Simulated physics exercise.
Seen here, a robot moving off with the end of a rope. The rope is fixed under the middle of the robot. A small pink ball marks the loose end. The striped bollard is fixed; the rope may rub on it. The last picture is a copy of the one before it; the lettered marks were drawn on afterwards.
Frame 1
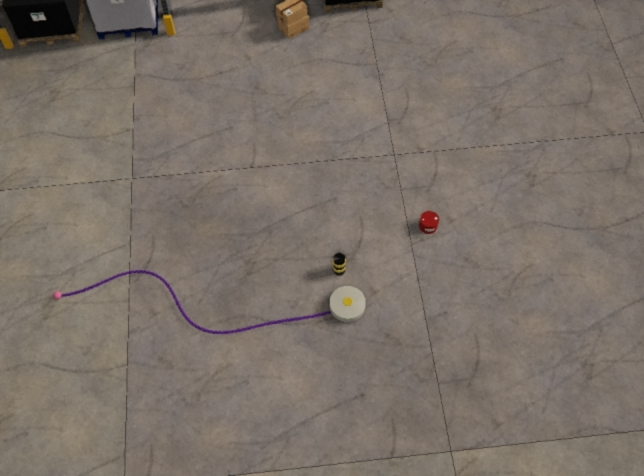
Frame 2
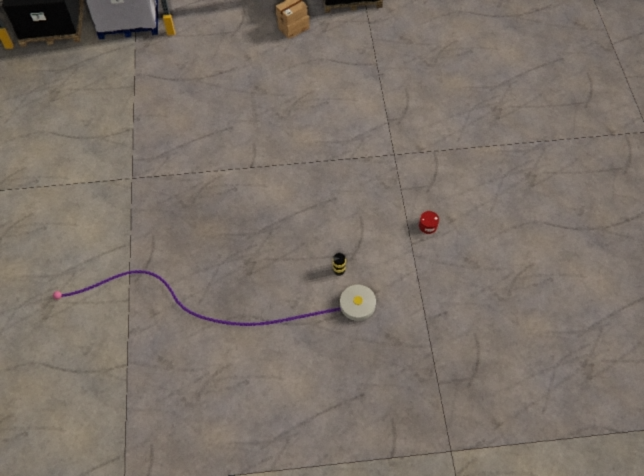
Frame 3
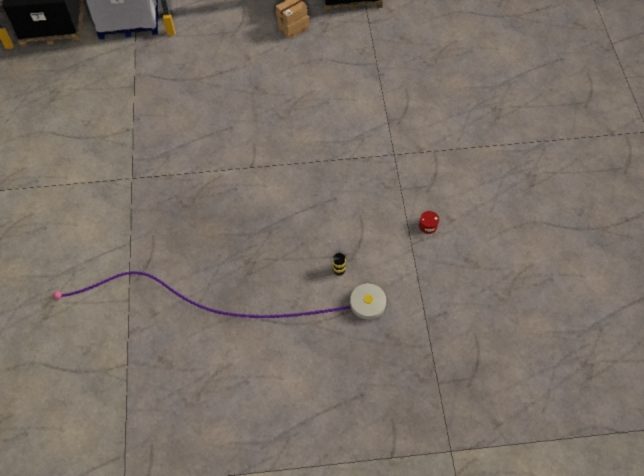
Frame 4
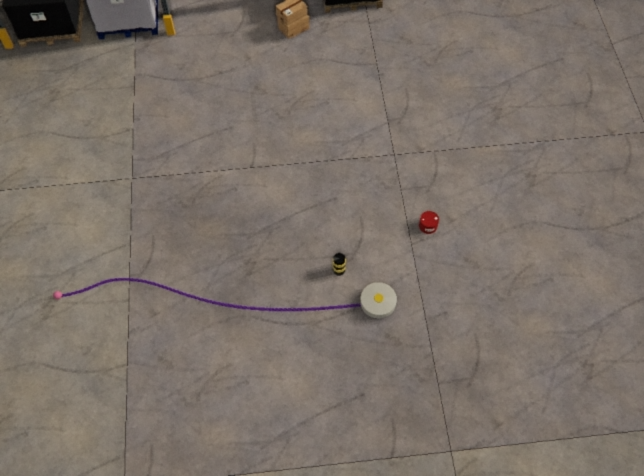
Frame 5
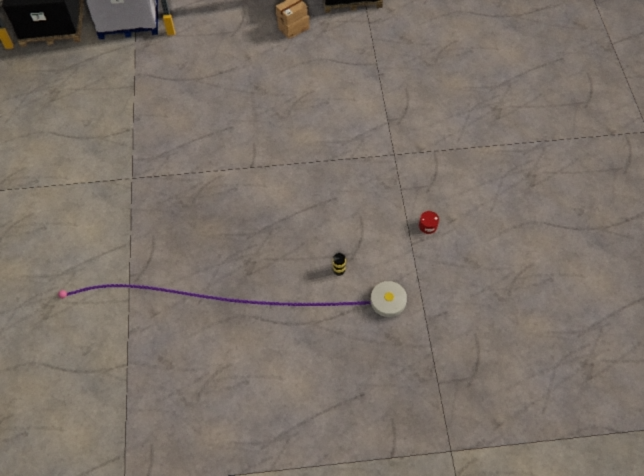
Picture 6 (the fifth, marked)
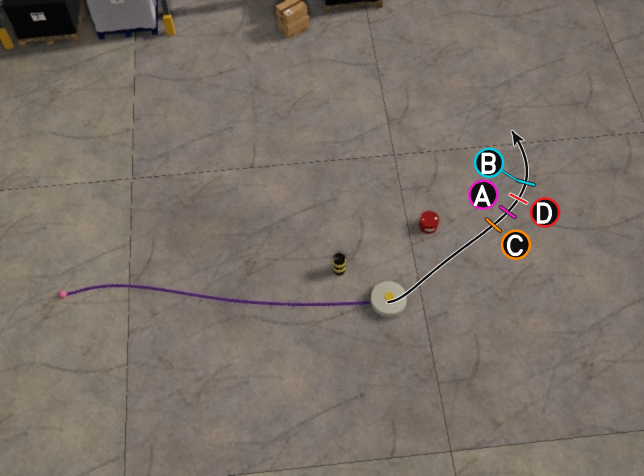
A round pale robot moves slightly right, pulling a curved purple rope nearly straight behind it.
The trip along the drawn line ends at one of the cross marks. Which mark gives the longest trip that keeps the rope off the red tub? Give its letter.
As far as tick B.
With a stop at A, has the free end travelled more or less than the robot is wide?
More.
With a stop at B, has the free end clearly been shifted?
Yes.
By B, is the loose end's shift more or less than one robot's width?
By then, more.
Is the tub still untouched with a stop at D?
Yes.
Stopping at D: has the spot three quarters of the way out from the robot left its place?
Yes.
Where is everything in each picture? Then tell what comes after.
Robot (348, 304); free end (57, 295); red tub (429, 222), in the first picture.
Robot (358, 303); free end (57, 295), in the second picture.
Robot (368, 302); bollard (339, 265), in the third picture.
Robot (378, 301); free end (57, 295); red tub (429, 222), in the fourth picture.
Robot (389, 300); free end (62, 294); red tub (429, 222); bollard (339, 265), in the fifth picture.
On the marked copy, A at (508, 212); B at (526, 183); C at (493, 225); D at (518, 199); the route from (388, 302) via (493, 225) to (512, 132).
Following B. Soon after the start, robot (445, 260), middle of the rope (283, 291), free end (123, 290).
Later, robot (497, 220), middle of the rope (350, 274), free end (191, 290).
In the end, robot (527, 179), middle of the rope (399, 253), free end (247, 285); only the bollard has been touched, if anything.
As for the rest, A is safe but short; C is safe but short; D is safe but short.
